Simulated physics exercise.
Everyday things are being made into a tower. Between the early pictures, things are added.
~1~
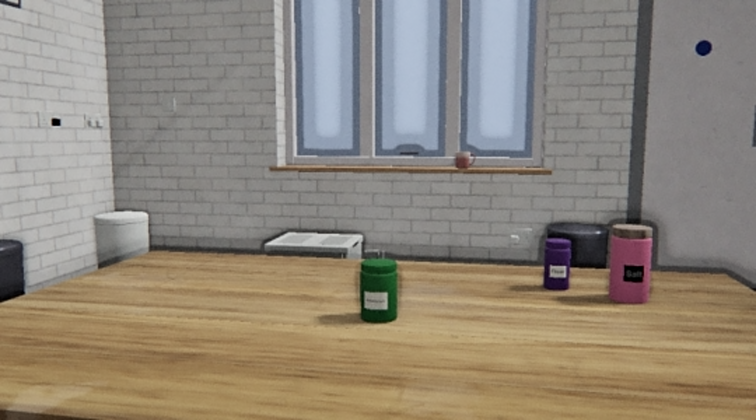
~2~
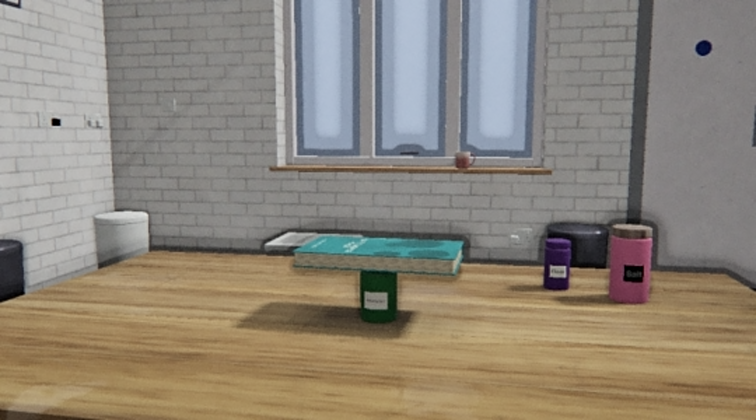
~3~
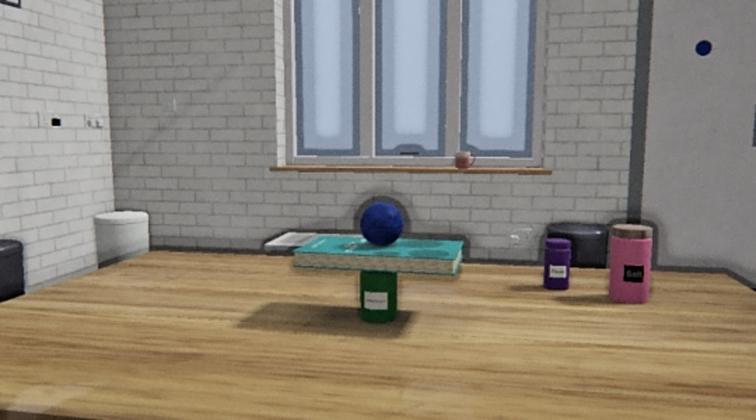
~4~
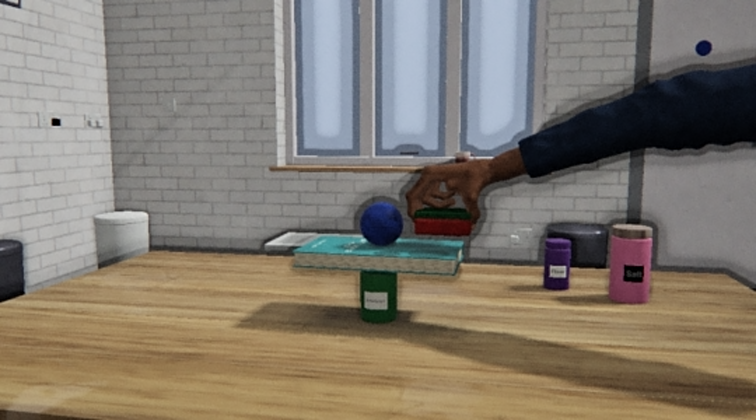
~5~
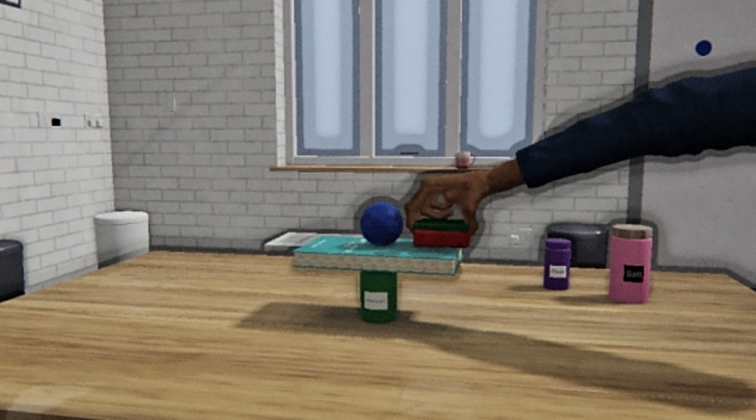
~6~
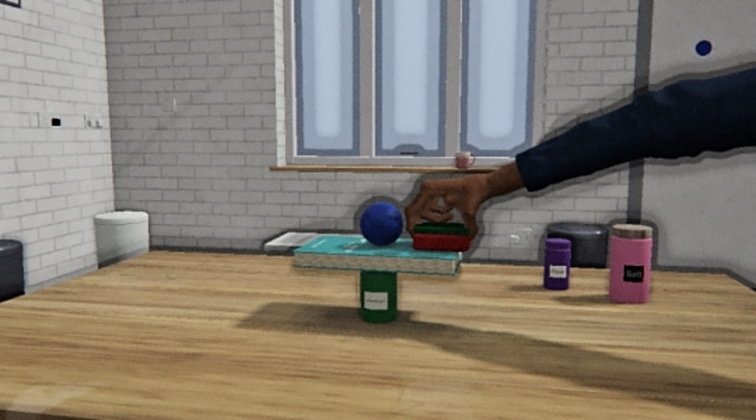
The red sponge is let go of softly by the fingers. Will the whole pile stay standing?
Basically the pile is secure.
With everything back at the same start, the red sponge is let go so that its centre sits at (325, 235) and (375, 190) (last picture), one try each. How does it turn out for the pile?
Case A: It does not fall; case B: It comes down.
Then, 0.10 s on from there, no change.
Then, 0.30 s on from there, red sponge resting near (442, 237).
In the end, all 6 unmoved. At the end, from the last picture's camera, red sponge near (442, 237). The pile keeps its balance.
